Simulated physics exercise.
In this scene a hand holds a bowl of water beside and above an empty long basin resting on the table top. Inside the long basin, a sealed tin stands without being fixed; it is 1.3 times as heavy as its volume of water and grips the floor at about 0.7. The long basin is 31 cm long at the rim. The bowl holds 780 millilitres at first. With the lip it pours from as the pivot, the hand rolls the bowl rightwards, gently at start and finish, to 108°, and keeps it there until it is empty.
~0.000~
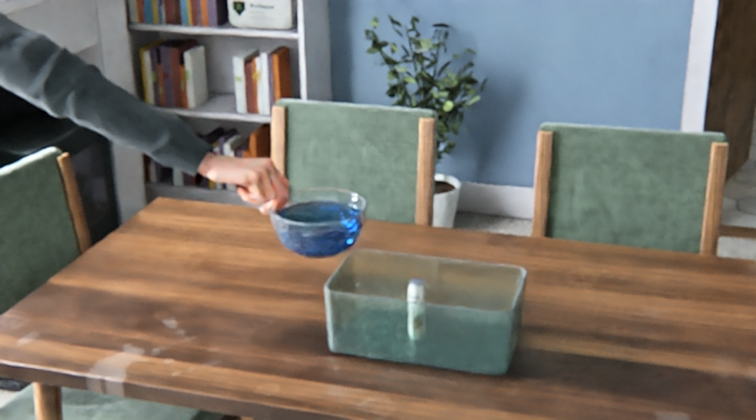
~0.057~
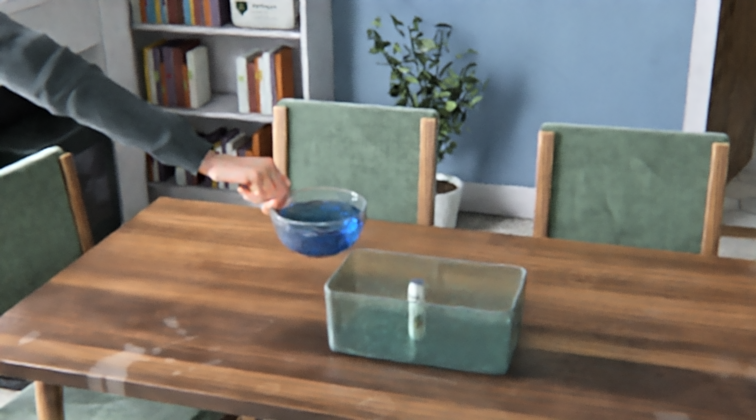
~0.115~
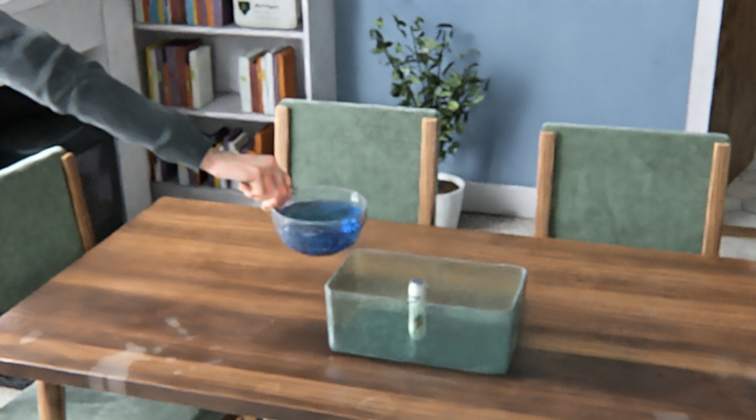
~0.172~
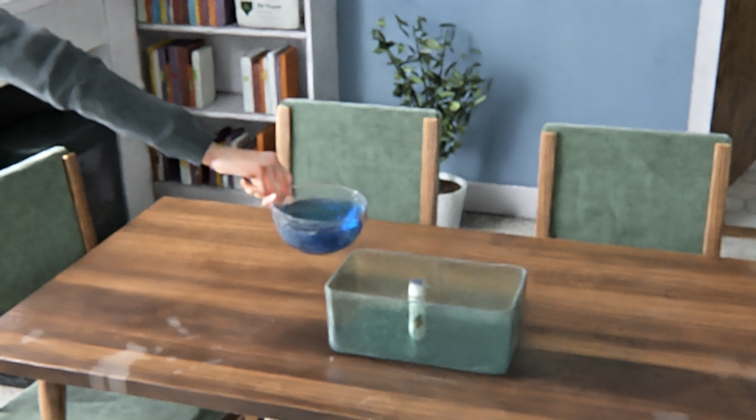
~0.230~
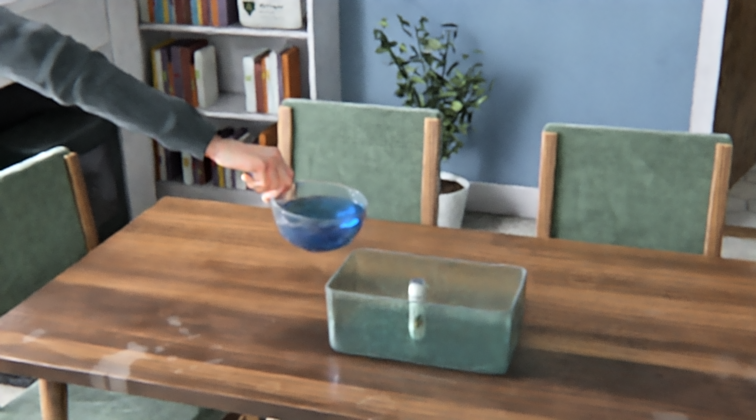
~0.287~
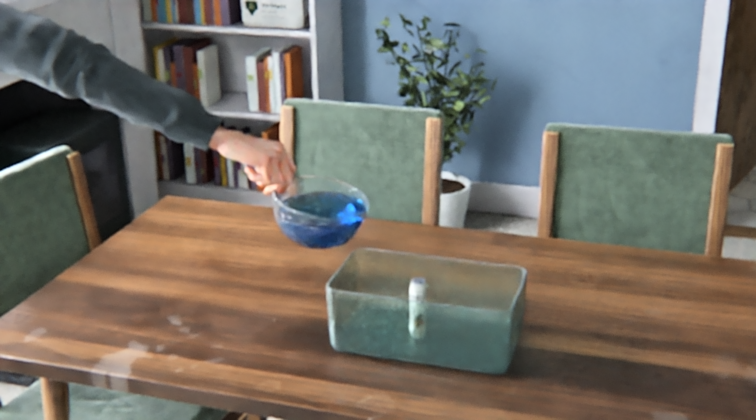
At the start, a hand holds a clear bowl of blue liquid level beside and above a long greenish glass basin with a small tin inside, on a wooden table. The hand then slowly rolls the bowl slightly rightwards, and the liquid shifts inside while the basin stays still.
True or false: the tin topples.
False.
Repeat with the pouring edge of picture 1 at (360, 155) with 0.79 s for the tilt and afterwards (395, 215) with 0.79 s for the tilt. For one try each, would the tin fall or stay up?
First it goes over; then it goes over.
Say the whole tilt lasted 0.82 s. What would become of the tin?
With that tilt, the tin stays on its base.
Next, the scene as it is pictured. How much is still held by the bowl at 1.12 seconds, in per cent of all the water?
About 3 percent.
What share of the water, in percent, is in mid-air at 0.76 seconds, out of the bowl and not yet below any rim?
Around 34 in a hundred.
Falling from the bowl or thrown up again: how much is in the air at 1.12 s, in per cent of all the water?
I'd say some 12 per cent is in the air.
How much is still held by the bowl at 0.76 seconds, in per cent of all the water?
I'd put it near 54 percent.
By 0.76 s the tilt is 63° and 55 per cent is still to pour; the tin stands where it began.
By 1.12 s the tilt is 98° and 3 per cent is still to pour; the tin stands where it began.
By 1.48 s the tilt is 108° and 0 per cent is still to pour; the tin stands where it began.
By 1.88 s the tilt is 108° and 0 per cent is still to pour; the tin stands where it began.
At rest the tin stands where it began.
